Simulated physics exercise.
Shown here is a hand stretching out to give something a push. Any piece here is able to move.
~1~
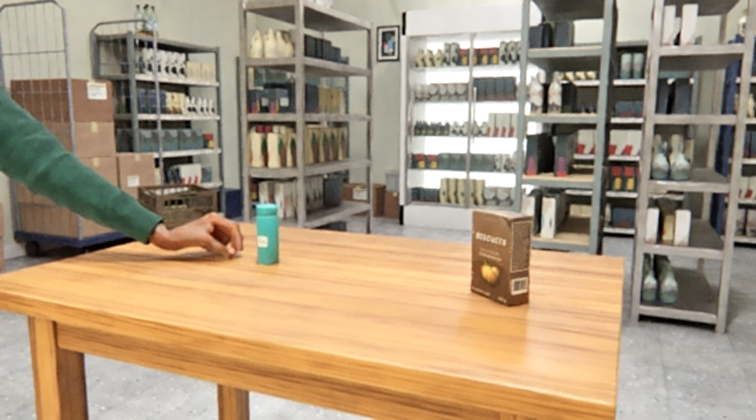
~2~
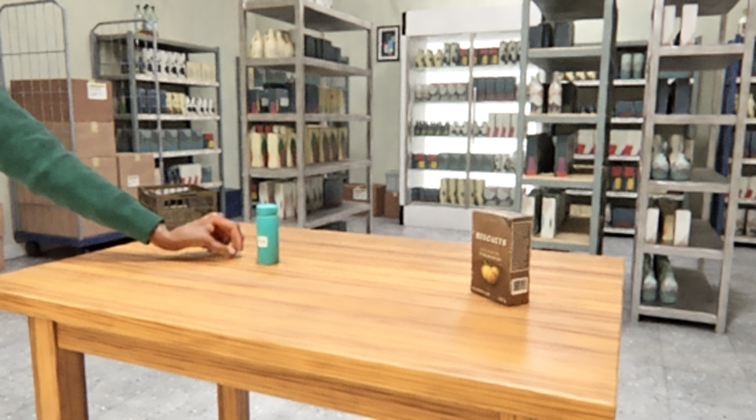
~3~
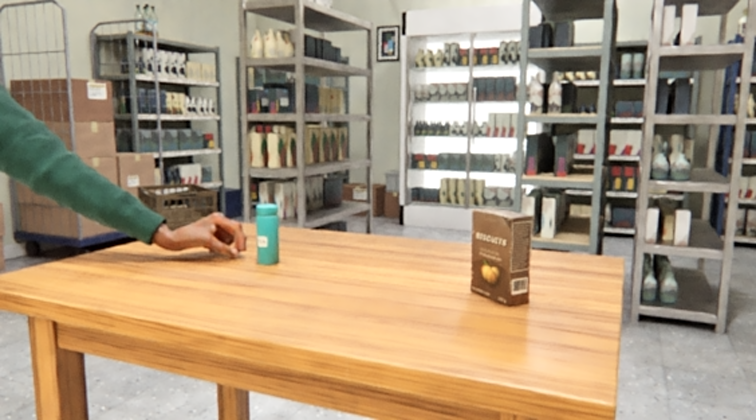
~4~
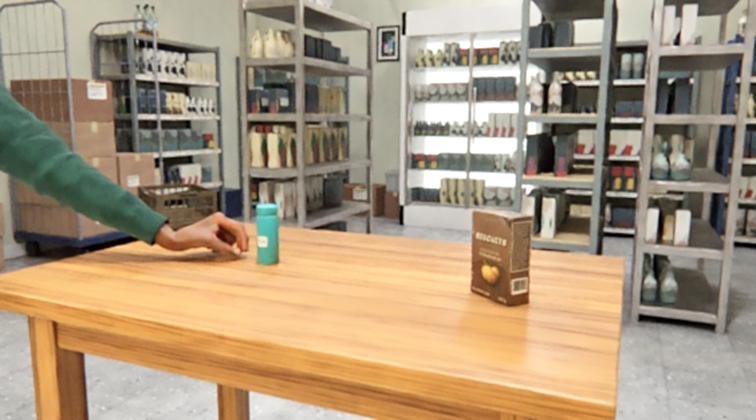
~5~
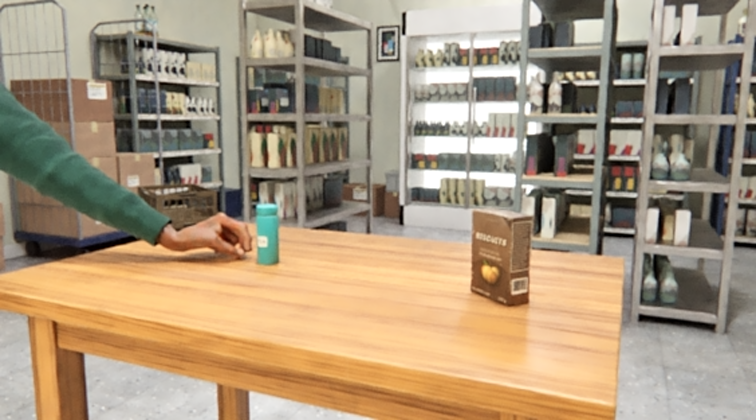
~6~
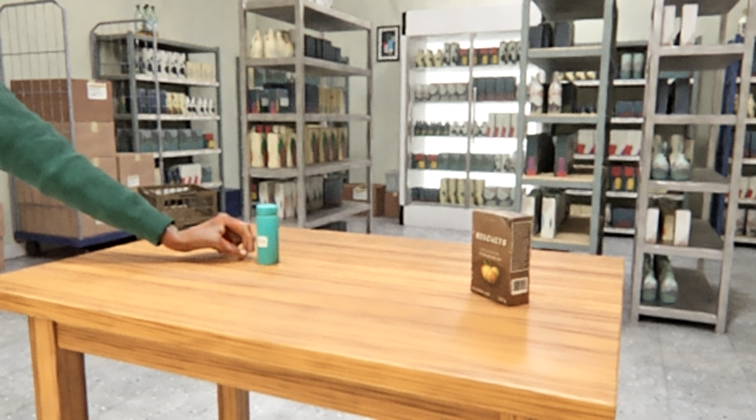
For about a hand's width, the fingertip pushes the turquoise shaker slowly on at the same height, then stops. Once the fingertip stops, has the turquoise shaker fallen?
No, ah, it holds up this time.
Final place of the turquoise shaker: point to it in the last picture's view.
The object ends up somewhere near (326, 240).
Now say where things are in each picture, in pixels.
In the first frame, turquoise shaker (268, 234).
In the second frame, turquoise shaker (268, 234).
In the third frame, turquoise shaker (268, 234).
In the fourth frame, turquoise shaker (268, 234).
In the fifth frame, turquoise shaker (268, 234).
In the sixth frame, turquoise shaker (268, 234).
Then, 0.60 s later than the last frame, turquoise shaker moved a little near (279, 235).
Then, 1.20 s later than the last frame, turquoise shaker moved well along near (299, 237).
Then, 1.80 s later than the last frame, turquoise shaker moved well along near (320, 239).
When it is over, moved from the start, turquoise shaker. End places, in pixels of the last picture, turquoise shaker near (326, 240).
